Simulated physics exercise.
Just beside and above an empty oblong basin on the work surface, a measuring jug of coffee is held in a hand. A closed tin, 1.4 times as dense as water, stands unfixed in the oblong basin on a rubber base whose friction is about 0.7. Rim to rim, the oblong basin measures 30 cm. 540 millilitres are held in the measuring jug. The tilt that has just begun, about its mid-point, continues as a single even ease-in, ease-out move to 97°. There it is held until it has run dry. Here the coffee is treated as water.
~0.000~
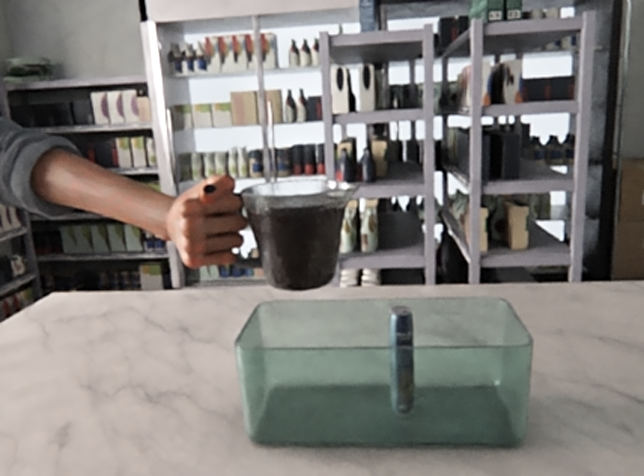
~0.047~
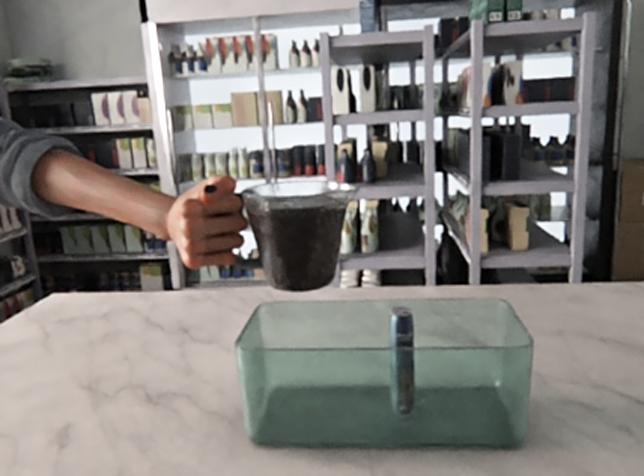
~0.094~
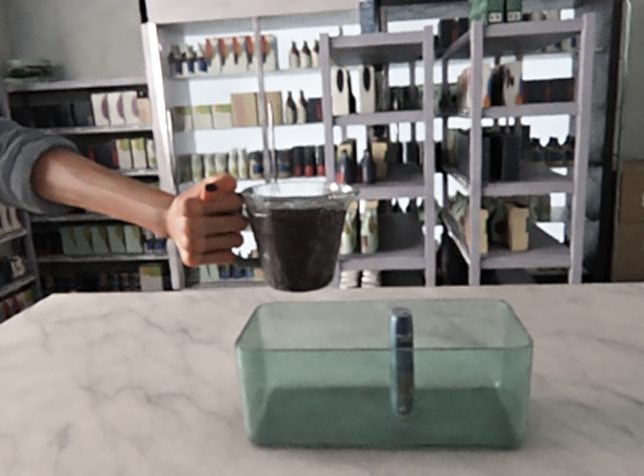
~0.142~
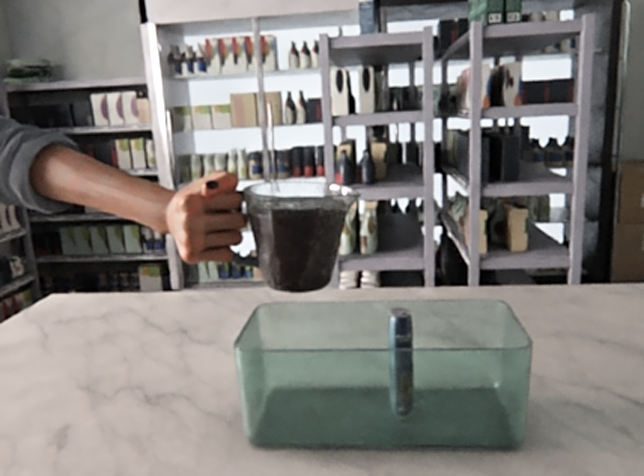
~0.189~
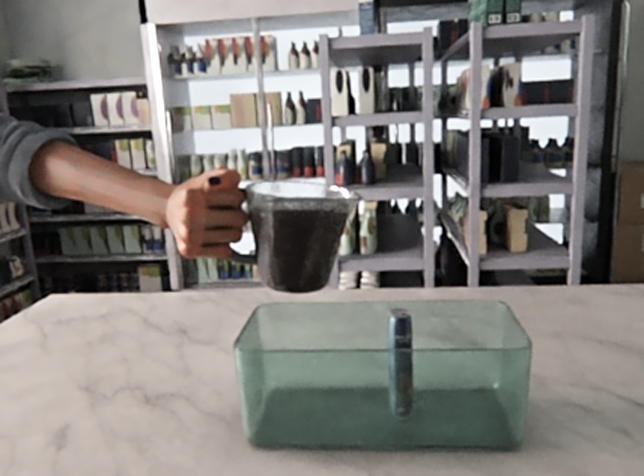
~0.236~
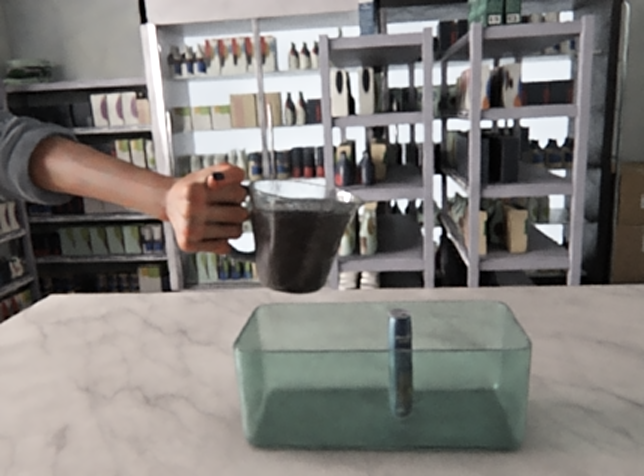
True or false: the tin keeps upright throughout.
False.
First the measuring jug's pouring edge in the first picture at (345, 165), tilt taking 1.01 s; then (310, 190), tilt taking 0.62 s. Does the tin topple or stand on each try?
Run one: It tumbles. Run two: It does not tip.
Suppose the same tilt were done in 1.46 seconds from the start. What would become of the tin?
After the tilt, the tin is still standing.
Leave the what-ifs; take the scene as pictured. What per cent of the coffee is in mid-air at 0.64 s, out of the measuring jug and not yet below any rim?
I'd say close to 18 per cent.
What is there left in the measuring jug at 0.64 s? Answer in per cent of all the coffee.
I'd estimate some 74 % remains.
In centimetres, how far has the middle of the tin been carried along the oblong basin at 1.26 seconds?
Reading: Roughly 3 cm.
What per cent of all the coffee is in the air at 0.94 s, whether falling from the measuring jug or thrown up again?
Near 12 percent.
After 0.64 s the tilt is 61° and 73 per cent is still to pour; the tin stands where it began.
After 0.94 s the tilt is 92° and 20 per cent is still to pour; the tin stands where it began.
After 1.26 s the tilt is 97° and 1 per cent is still to pour; the tin leans 30°.
After 1.60 s the tilt is 97° and 0 per cent is still to pour; the tin lies on its side.
In the end the tin lies on its side.
